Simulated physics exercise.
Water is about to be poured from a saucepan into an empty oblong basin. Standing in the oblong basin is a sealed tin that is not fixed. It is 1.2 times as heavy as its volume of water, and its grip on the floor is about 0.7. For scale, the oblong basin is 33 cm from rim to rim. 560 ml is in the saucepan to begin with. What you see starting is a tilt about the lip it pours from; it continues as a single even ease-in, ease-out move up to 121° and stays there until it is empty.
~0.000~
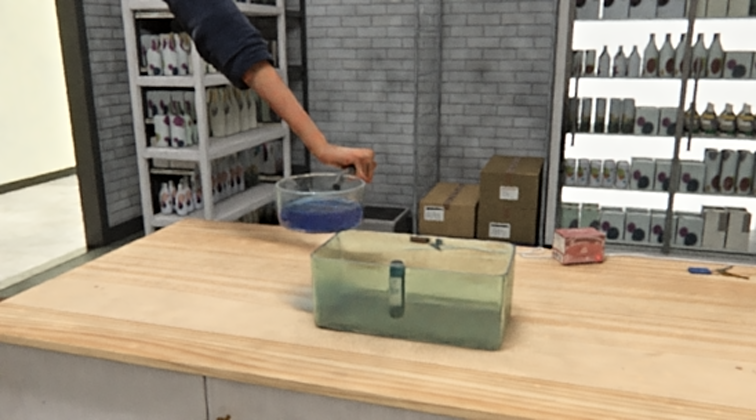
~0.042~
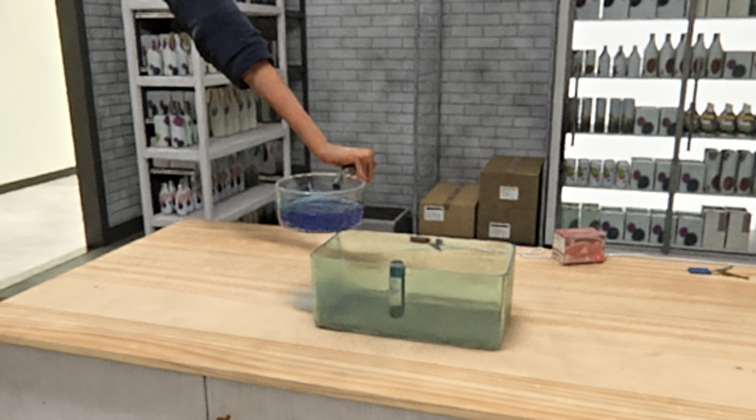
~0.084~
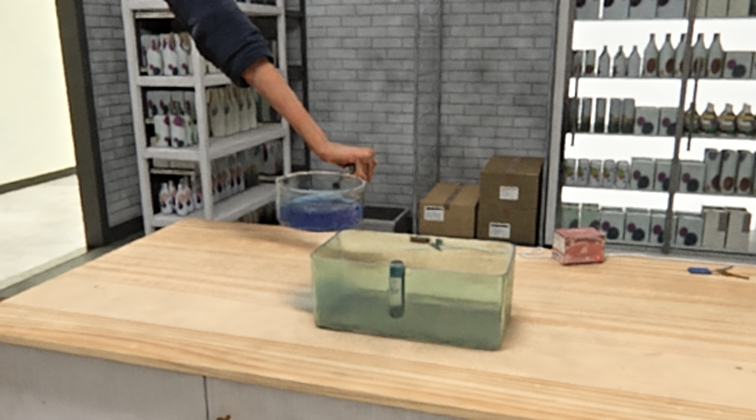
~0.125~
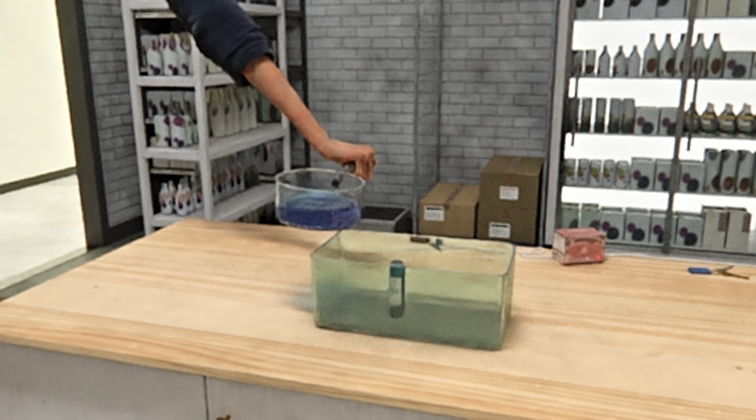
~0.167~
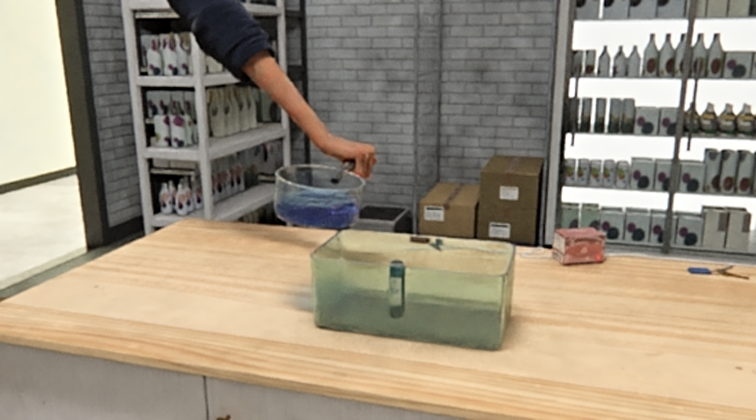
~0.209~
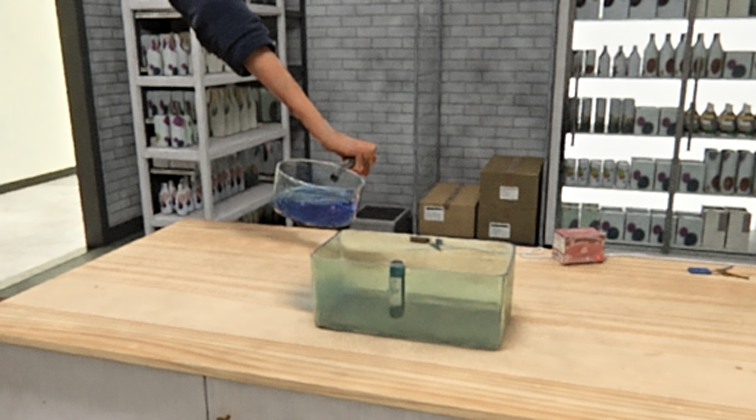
In a shop-like room with grey brick walls and stocked shelves, a fixed view looks slightly down on a pale wooden table. A clear pan of blue liquid is held by a dark-sleeved arm above a greenish see-through oblong basin, with a small upright tin at its middle and cardboard boxes behind. The hand gradually tilts the pan rightward, slowly at first, then slightly faster.
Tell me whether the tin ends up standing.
It ends up erect.
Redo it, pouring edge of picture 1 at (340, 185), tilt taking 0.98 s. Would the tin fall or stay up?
After that, the tin overturns.
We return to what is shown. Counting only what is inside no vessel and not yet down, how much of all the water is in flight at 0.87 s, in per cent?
Near 18 per cent, I'd say.
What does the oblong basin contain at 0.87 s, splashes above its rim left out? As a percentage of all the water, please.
The fraction sits near 78 in a hundred.
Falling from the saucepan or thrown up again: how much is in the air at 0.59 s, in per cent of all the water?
Roughly 36 percent.
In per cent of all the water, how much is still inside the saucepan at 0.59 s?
Roughly 62 per cent.
Then, 0.59 s in, the tilt is 80° and 63 per cent is still to pour; the tin stands where it began.
Then, 0.87 s in, the tilt is 117° and 5 per cent is still to pour; the tin stands where it began.
Then, 1.16 s in, the tilt is 121° and 0 per cent is still to pour; the tin stands where it began.
Then, 1.48 s in, the tilt is 121° and 0 per cent is still to pour; the tin stands where it began.
Finally, the tin stands where it began.
